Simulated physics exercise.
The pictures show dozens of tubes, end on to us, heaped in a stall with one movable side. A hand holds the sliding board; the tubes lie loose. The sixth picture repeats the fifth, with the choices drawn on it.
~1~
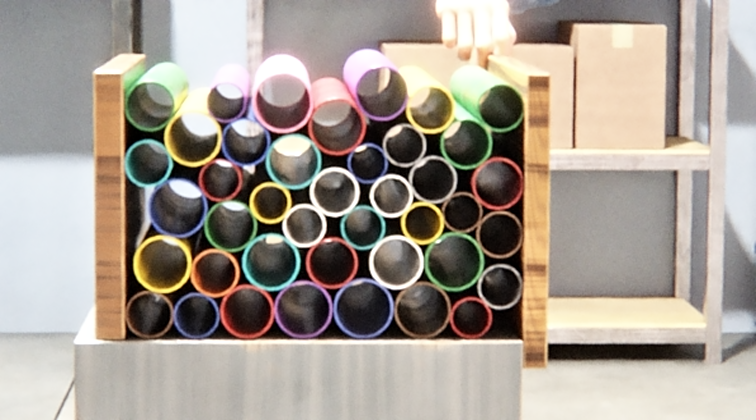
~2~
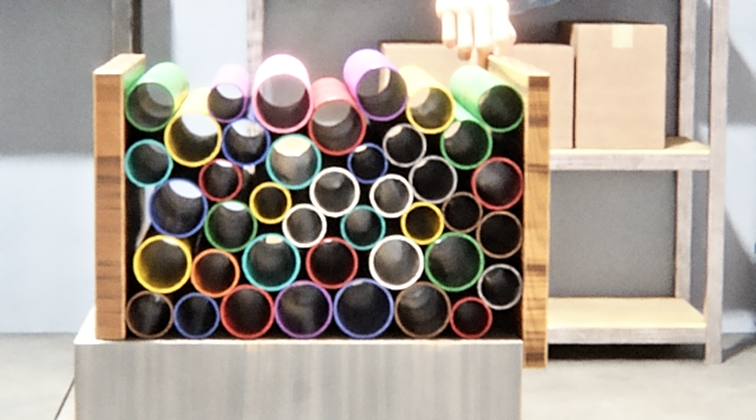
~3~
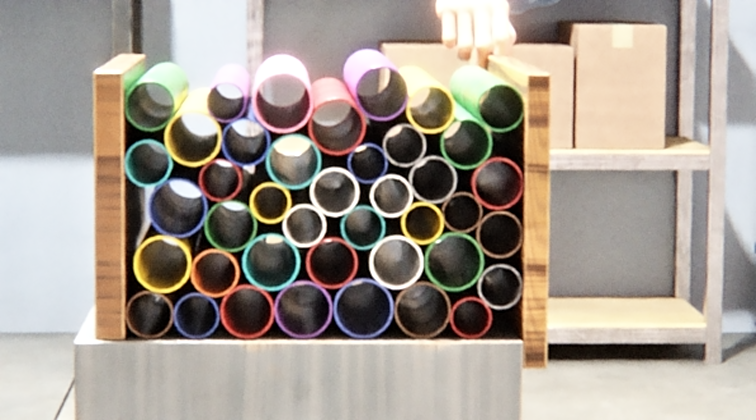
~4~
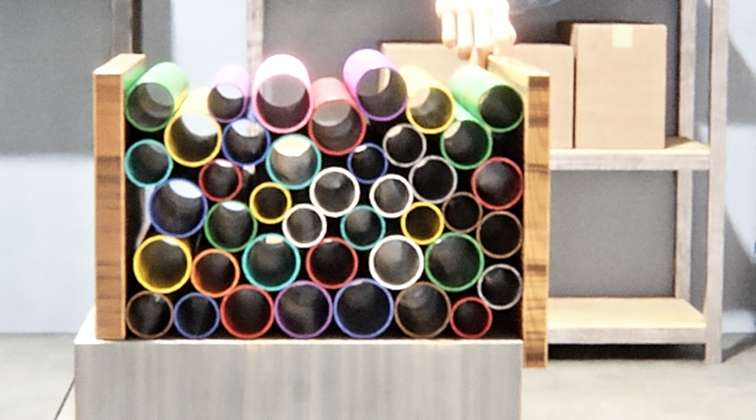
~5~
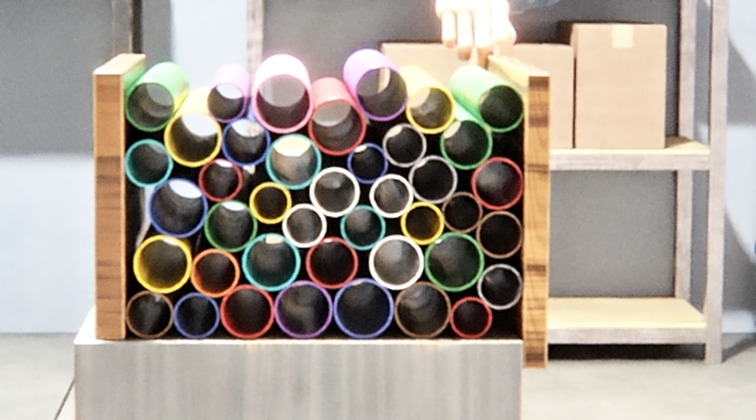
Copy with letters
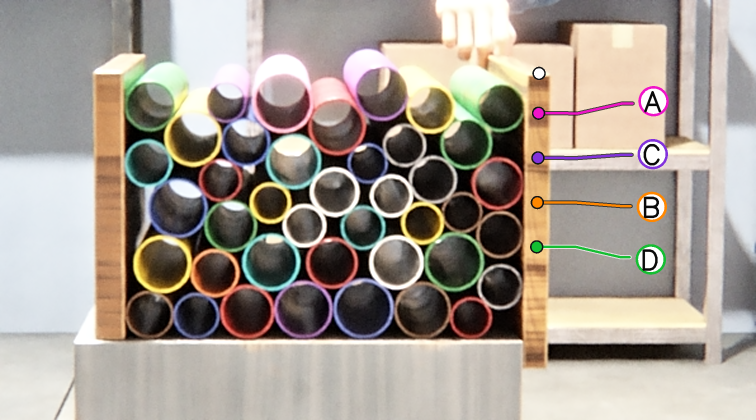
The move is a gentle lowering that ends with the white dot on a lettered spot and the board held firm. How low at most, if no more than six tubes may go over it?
Stop at D.
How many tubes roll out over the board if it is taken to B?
It comes to one.
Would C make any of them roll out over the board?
No.
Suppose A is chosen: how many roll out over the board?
With A, none.
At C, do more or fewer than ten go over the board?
At C, fewer than ten.
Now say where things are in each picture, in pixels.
The first picture shows side board (512, 197); a brown tube (150, 314); a brown tube (423, 310).
The second picture shows a brown tube (423, 310); a white tube (396, 262).
The third picture shows a brown tube (500, 234); a white tube (391, 195).
The fourth picture shows a white tube (335, 191); a turquoise tube (148, 163).
The fifth picture shows a yellow tube (193, 137); a green tube (150, 106); side board (512, 197).
On the marked copy, A at (538, 113); B at (537, 203); C at (538, 158); D at (536, 247); the white dot at (539, 73).
Following D. Soon after the start, top of the board (525, 153).
Later, top of the board (524, 243).
In the end, top of the board (524, 246), four out over the board.
As for the rest, A none out over the board; B one out over the board; C none out over the board.
